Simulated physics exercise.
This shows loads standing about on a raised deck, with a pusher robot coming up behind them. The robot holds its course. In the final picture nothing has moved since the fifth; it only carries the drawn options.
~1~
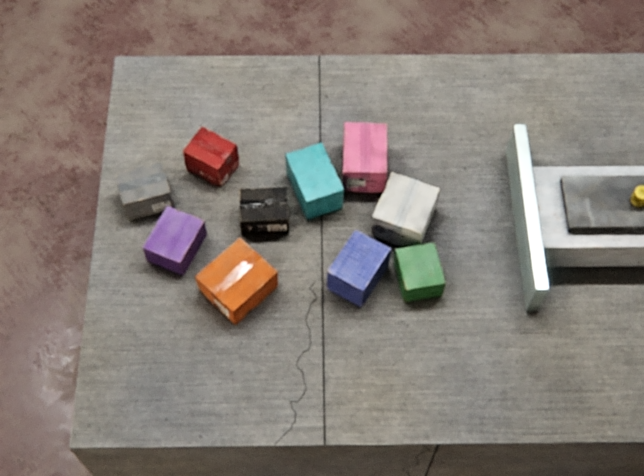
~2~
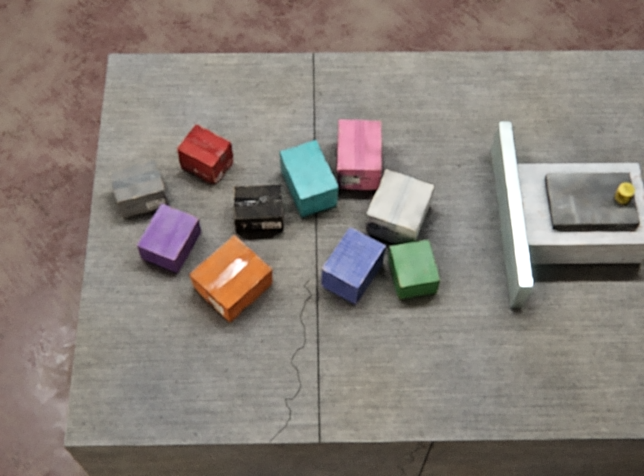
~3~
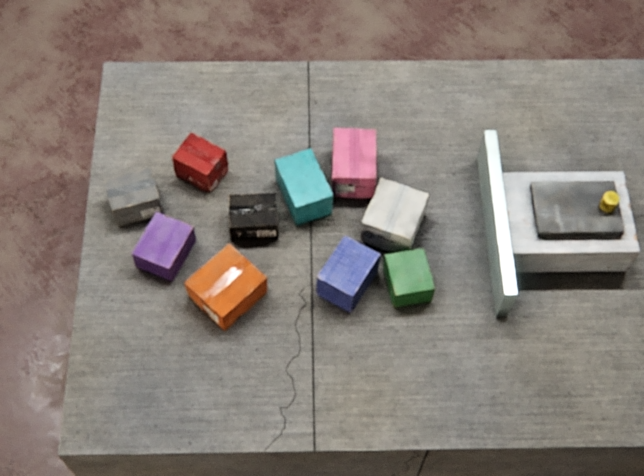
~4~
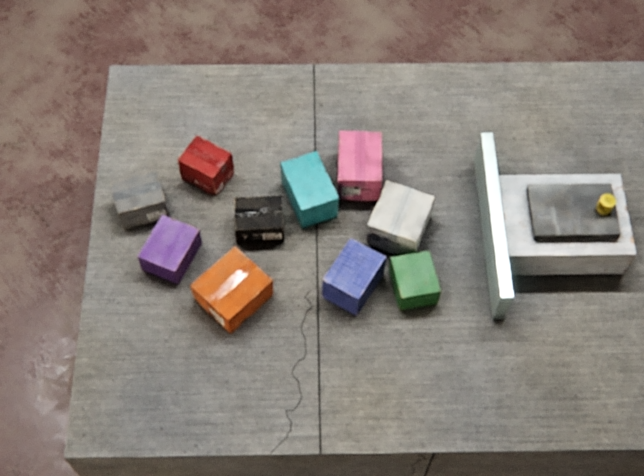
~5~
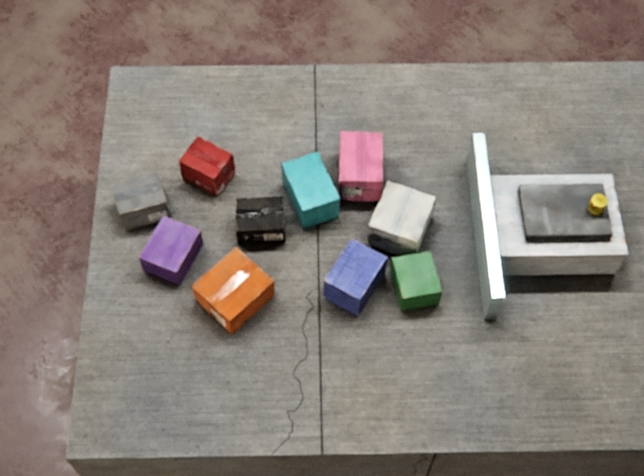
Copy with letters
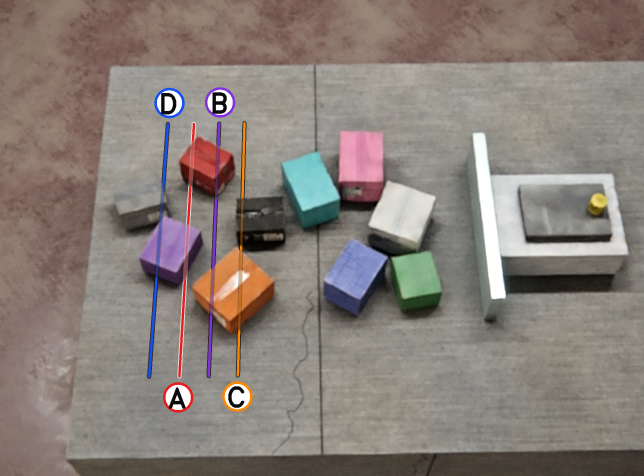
On a raised grey deck, a pusher robot moves slowly left toward scattered coloured boxes.
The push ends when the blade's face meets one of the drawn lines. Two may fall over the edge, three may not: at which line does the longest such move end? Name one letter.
B is the last line within the limit.
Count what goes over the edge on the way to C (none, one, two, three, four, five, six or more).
The count is none.
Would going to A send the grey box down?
Yes.
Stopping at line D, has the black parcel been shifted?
Yes.
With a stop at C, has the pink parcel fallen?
No.
On the marked copy, A at (187, 241); B at (214, 240); C at (241, 240); D at (159, 241).
Taking B. A third of the way, robot (459, 212); pink parcel (353, 167); blue crate (324, 285).
Two thirds of the way, robot (361, 213); purple crate (139, 258); orange parcel (162, 295).
When it is over, robot (286, 214); purple crate (93, 250); orange parcel (89, 306); none fallen.
As for the rest, A drops four; C is within the limit but short; D drops six.
